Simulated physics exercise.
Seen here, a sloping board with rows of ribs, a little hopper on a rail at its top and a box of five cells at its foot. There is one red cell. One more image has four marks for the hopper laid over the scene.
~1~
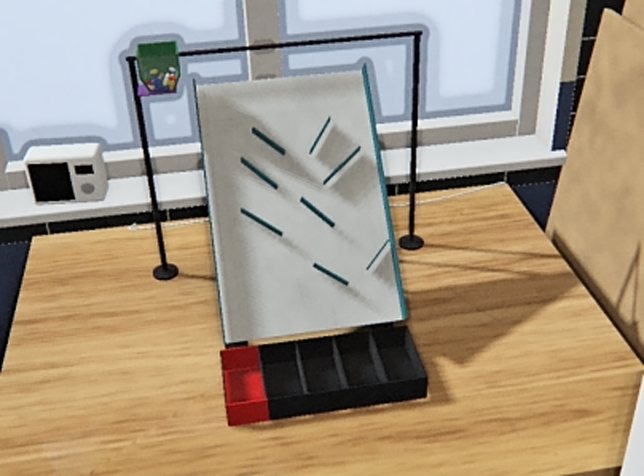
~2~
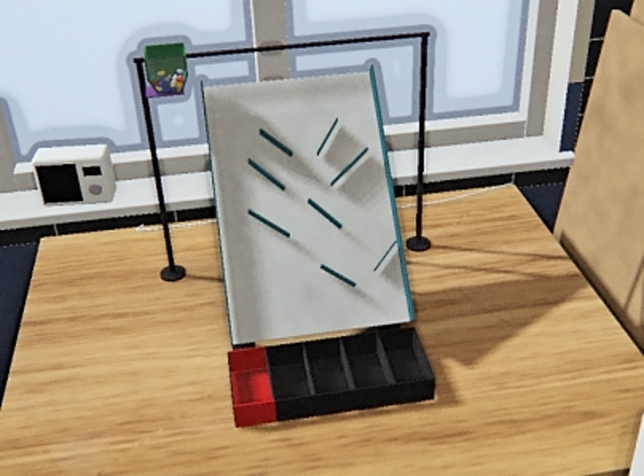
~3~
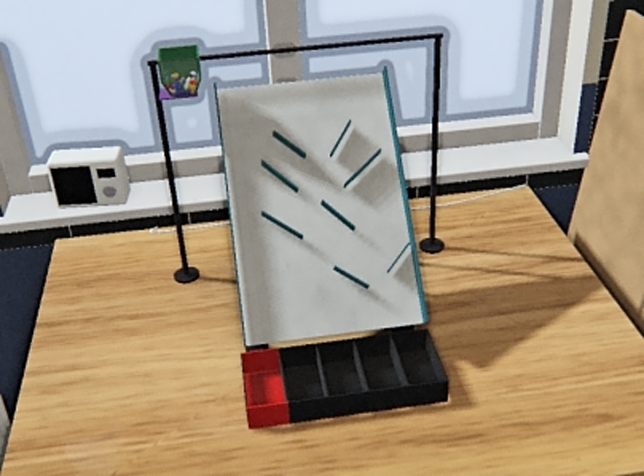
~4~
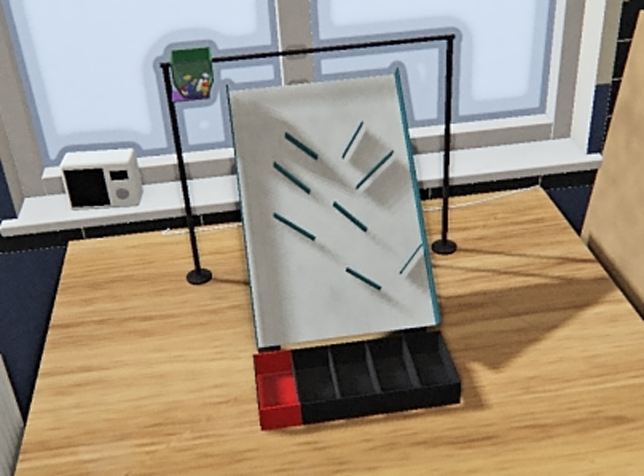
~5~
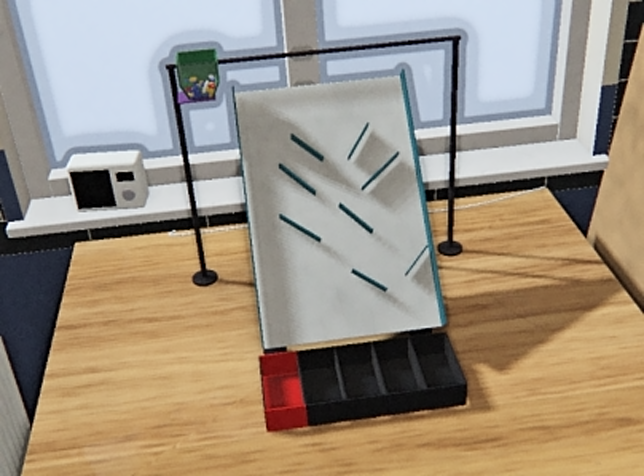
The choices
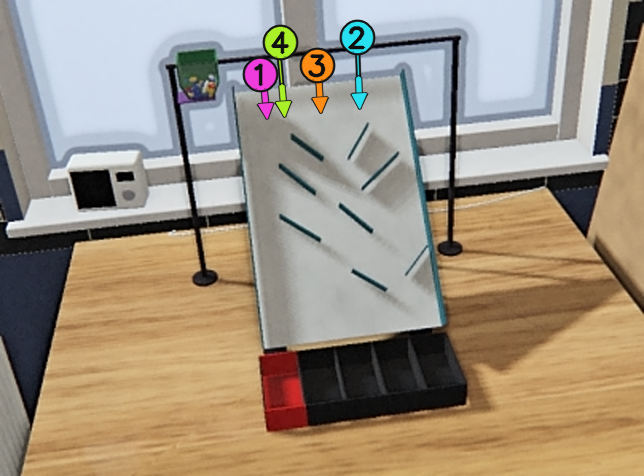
A sloping ribbed board standing above a five-cell box with one red cell, everything staying still as the view shifts slightly.
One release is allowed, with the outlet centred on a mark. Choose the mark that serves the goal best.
1.
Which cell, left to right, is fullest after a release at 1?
It is the first one.
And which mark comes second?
That would be 4.
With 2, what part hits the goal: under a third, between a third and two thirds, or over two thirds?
Mark 2 gives under a third.
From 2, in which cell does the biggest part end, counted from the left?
The third from the left.
On the marked copy, mark 1 meets the board at (266, 113); mark 2 meets the board at (359, 103); mark 3 meets the board at (320, 107); mark 4 meets the board at (284, 111).
For mark 1, about two thirds in the red cell, about a third in other cells, a stray few held on the board, a stray few outside the box.
For mark 2, none in the red cell, nearly all in other cells.
For mark 3, none in the red cell, all in other cells.
For mark 4, about a quarter in the red cell, about two thirds in other cells, a stray few outside the box.
